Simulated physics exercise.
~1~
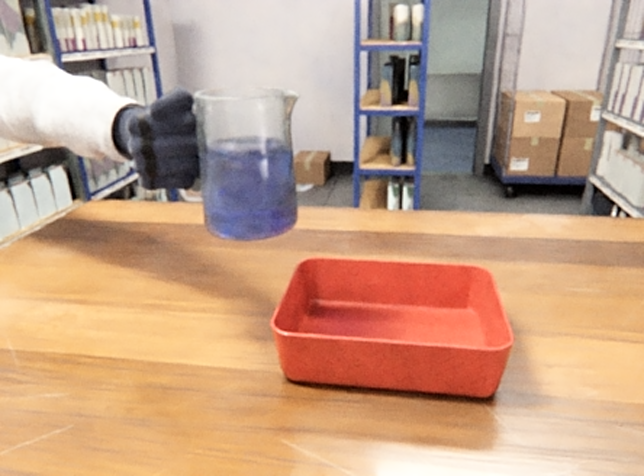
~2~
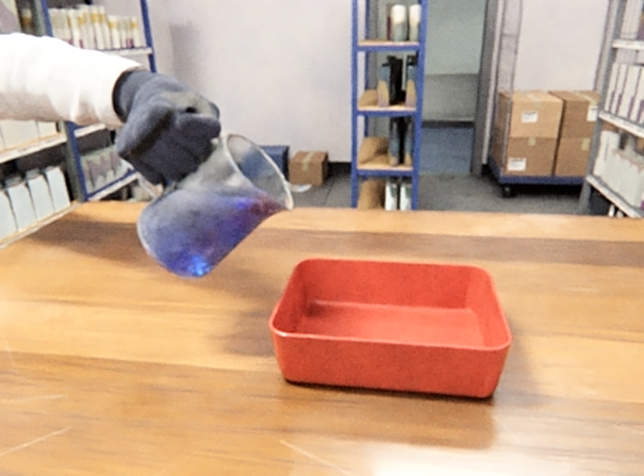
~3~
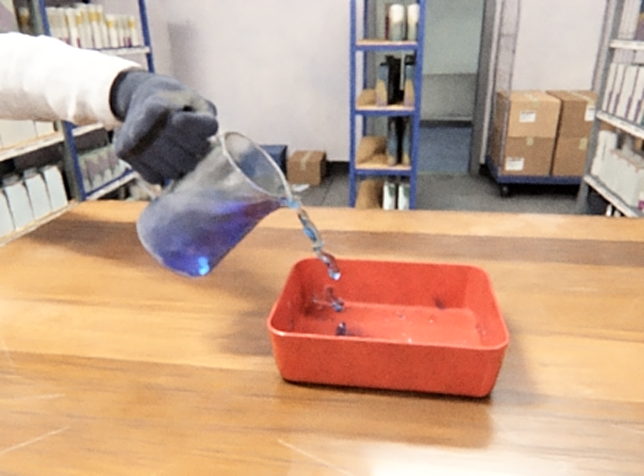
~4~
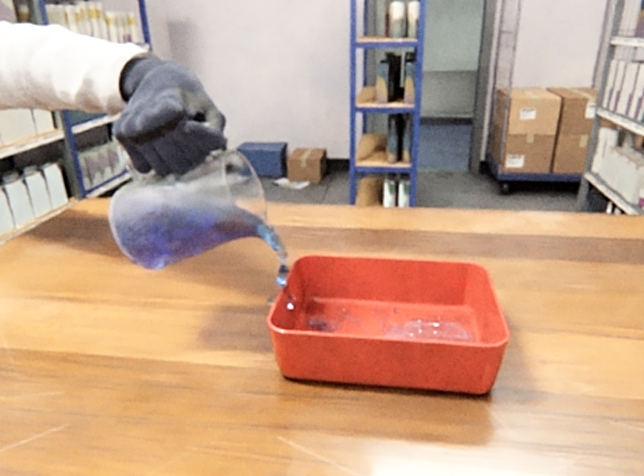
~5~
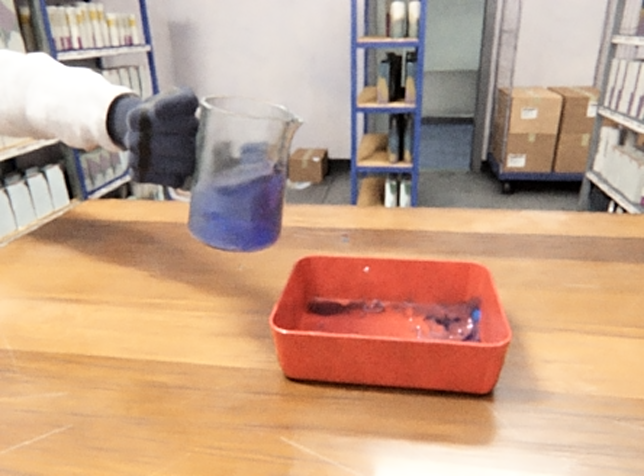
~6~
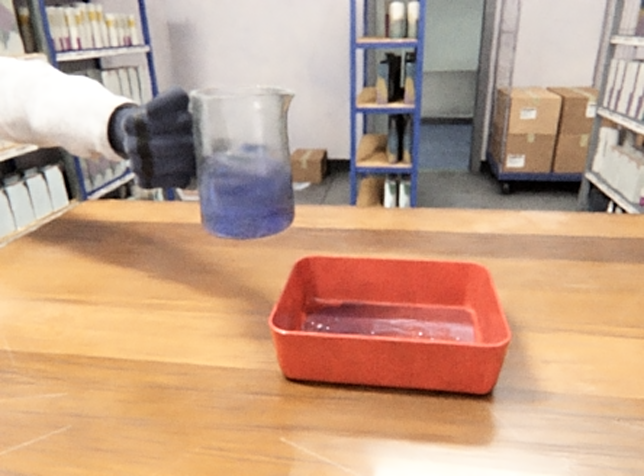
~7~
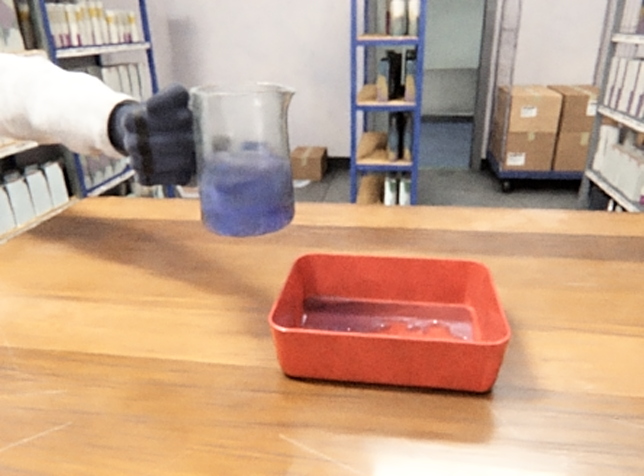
A gloved hand tilting a glass jug of bluish liquid, pouring some into a red oblong dish, then holding the jug upright.
